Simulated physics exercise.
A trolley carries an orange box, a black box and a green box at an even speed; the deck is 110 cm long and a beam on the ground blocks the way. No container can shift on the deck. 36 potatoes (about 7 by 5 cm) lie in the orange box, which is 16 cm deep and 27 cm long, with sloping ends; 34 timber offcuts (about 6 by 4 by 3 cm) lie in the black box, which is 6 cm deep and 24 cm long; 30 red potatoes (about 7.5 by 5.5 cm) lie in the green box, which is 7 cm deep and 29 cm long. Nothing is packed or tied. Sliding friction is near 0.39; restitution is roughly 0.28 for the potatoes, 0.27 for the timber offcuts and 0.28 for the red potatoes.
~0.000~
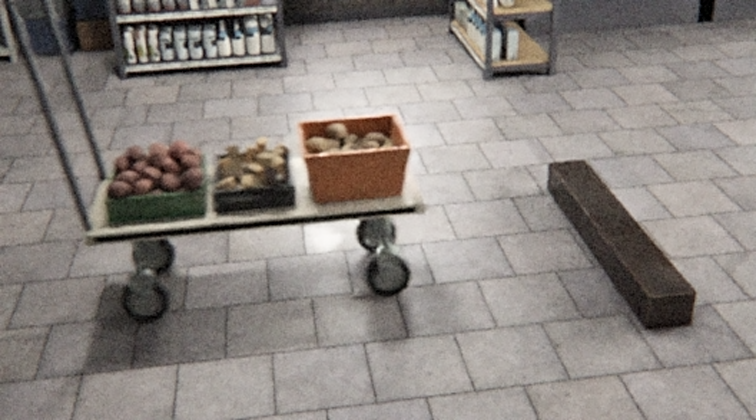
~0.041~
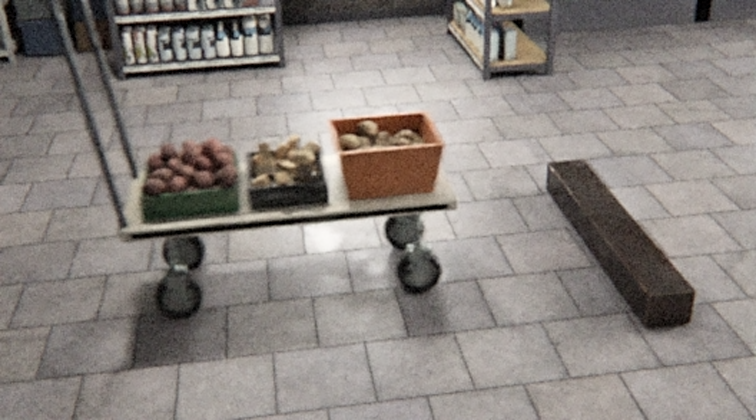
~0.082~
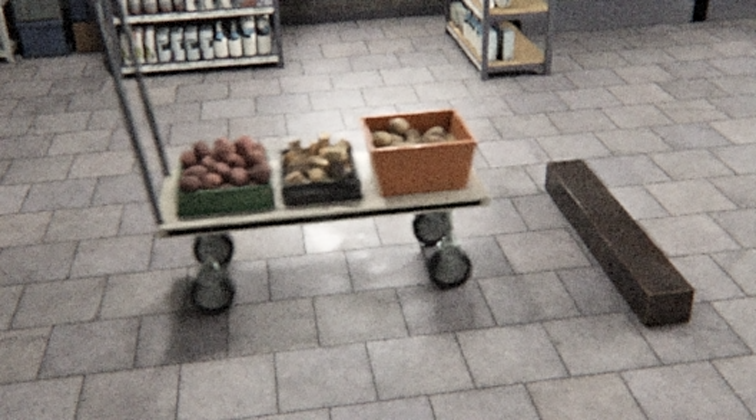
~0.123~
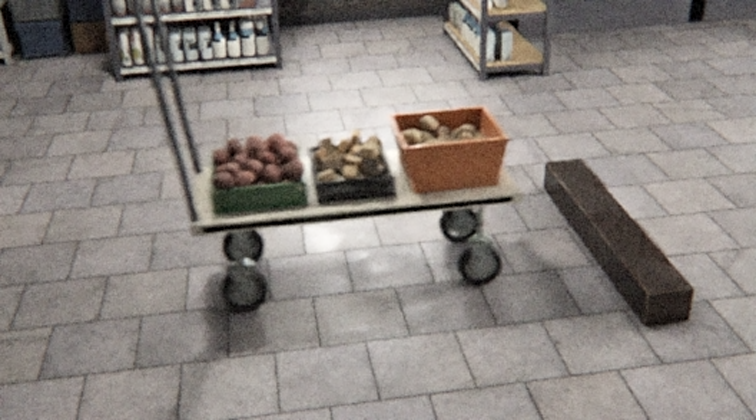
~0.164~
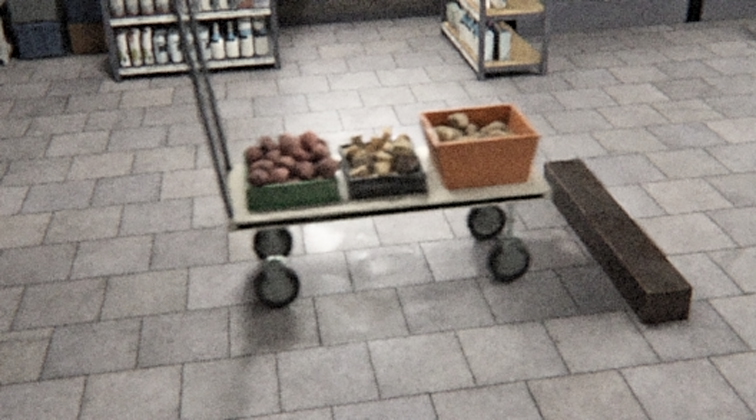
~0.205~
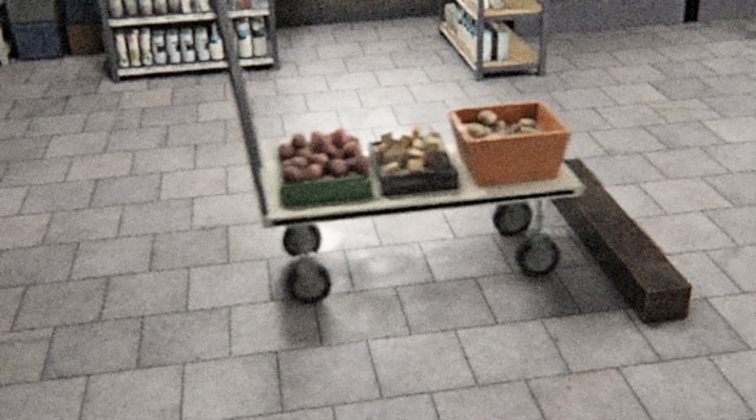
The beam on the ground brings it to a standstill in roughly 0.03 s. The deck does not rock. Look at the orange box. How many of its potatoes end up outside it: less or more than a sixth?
Less than a sixth of the potatoes leave the orange box.
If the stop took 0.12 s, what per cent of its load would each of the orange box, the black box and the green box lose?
In that case orange box 0, black box 30, green box 40 per cent.
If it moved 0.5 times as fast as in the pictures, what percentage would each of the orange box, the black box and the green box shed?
Then orange box 0, black box 20, green box 20 per cent.
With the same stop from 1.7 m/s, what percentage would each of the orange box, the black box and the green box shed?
Then orange box 0, black box 20, green box 30 per cent.
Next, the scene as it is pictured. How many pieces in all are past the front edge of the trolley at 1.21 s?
Some 2 pieces.
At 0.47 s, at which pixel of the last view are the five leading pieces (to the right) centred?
Near (589, 119).
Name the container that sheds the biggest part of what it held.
It is the green box.
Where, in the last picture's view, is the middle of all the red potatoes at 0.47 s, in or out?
Around (398, 151).
After 0.25 s, contact.
After 0.35 s, 0 of 36 out of the orange box, 5 of 34 out of the black box and 6 of 30 out of the green box.
After 0.47 s, 0 of 36 out of the orange box, 9 of 34 out of the black box and 11 of 30 out of the green box.
After 0.70 s, 1 of 36 out of the orange box, 11 of 34 out of the black box and 15 of 30 out of the green box.
When it is over (at 1.21 s), 1 of 36 out of the orange box, 11 of 34 out of the black box and 15 of 30 out of the green box. Asked share, 1 of 36, 3 per cent.
